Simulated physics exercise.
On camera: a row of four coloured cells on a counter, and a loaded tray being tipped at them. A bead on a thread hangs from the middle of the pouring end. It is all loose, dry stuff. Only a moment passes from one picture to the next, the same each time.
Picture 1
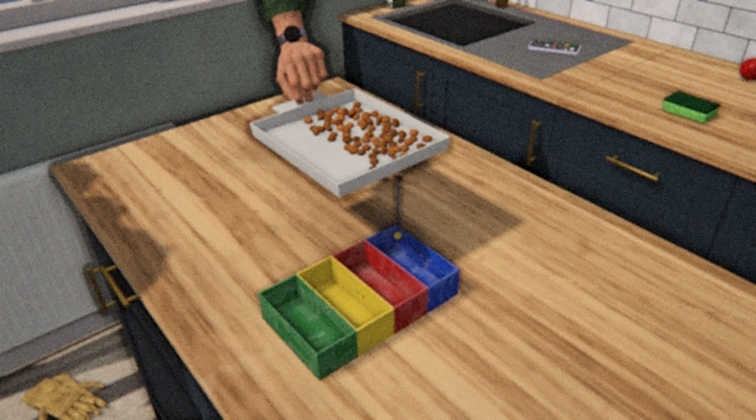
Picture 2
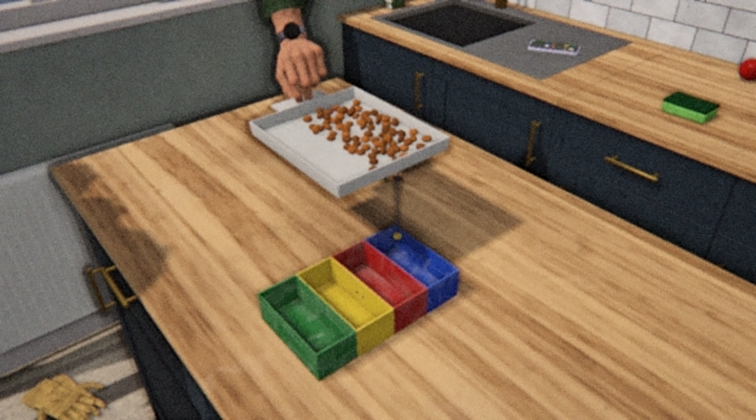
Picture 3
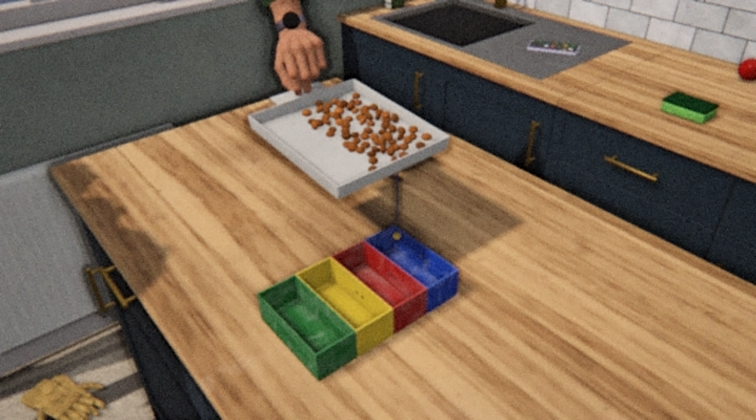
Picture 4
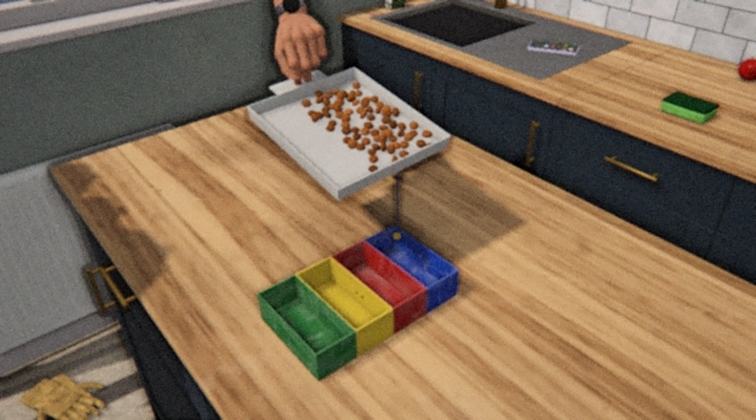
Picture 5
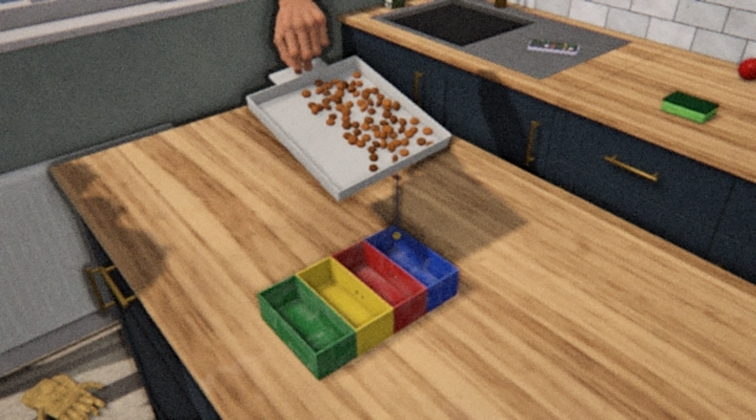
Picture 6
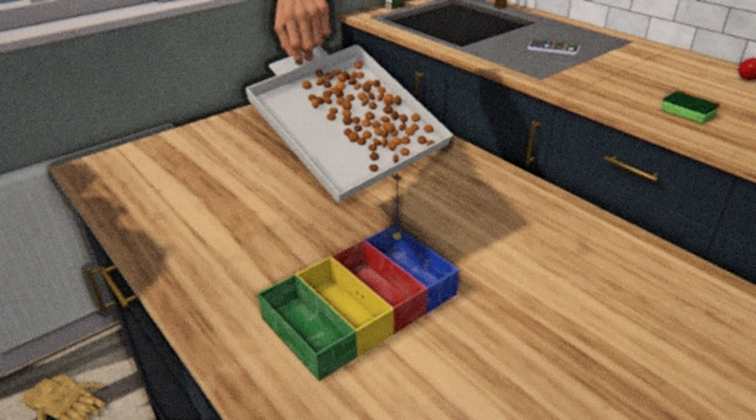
A hand held a pale tray of brown kibble above a row of green, yellow, red and blue cells on a wooden counter, then gradually raised its back end, steepening the tray's slant.
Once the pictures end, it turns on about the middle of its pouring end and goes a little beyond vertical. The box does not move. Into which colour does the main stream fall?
The red one ends fullest.
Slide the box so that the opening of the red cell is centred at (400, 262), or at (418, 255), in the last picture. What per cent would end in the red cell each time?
First some 30, then 20 per cent.
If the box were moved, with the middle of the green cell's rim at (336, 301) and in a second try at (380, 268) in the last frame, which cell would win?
In turn: The cell in yellow; green.
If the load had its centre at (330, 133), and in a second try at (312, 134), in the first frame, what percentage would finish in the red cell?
The first gives 40 %, the second 50 %.
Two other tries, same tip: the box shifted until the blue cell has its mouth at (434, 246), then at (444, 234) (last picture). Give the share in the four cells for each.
Roughly 100 per cent, and 90 per cent.
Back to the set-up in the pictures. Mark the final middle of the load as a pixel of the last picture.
At about (393, 299).
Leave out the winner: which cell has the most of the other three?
The runner-up: Blue.
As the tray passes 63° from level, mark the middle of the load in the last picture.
Near (388, 153).
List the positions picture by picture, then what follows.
Corners of the pouring end near (339, 183) and (448, 136), level; middle of the load near (369, 135), bits of cat kibble; bead on its thread near (398, 236); green cell near (338, 353); yellow cell near (376, 330); red cell near (411, 308); blue cell near (443, 289), in the first frame.
Corners of the pouring end near (338, 184) and (447, 137), level; middle of the load near (369, 134), in the second frame.
Corners of the pouring end near (338, 186) and (447, 136), tipped barely, lowest at the left corner; middle of the load near (368, 131), in the third frame.
Corners of the pouring end near (339, 188) and (448, 136), tipped a little, lowest at the left corner; middle of the load near (369, 126), in the fourth frame.
Corners of the pouring end near (339, 190) and (449, 135), tipped clearly, lowest at the left corner; middle of the load near (369, 120), in the fifth frame.
Corners of the pouring end near (340, 192) and (450, 134), tipped clearly, lowest at the left corner; middle of the load near (370, 116); green cell near (337, 353); yellow cell near (375, 330); red cell near (410, 309); blue cell near (442, 289), in the sixth frame.
Shortly afterwards, tray tipped steeply; all but a few on the tray; only a few falling or outside the box.
Next, tray tipped past a quarter turn; near half on the tray; a little in the red cell; a little in the blue cell; a little in the yellow cell; near a quarter falling or outside the box.
Some moments later, tray tipped past a quarter turn; near half in the red cell; near a quarter in the blue cell; near a quarter in the yellow cell; a little falling or outside the box.
In the end, tray tipped past a quarter turn; near half in the red cell; near a quarter in the blue cell; near a quarter in the yellow cell; none at all in the green cell; a little outside the box.
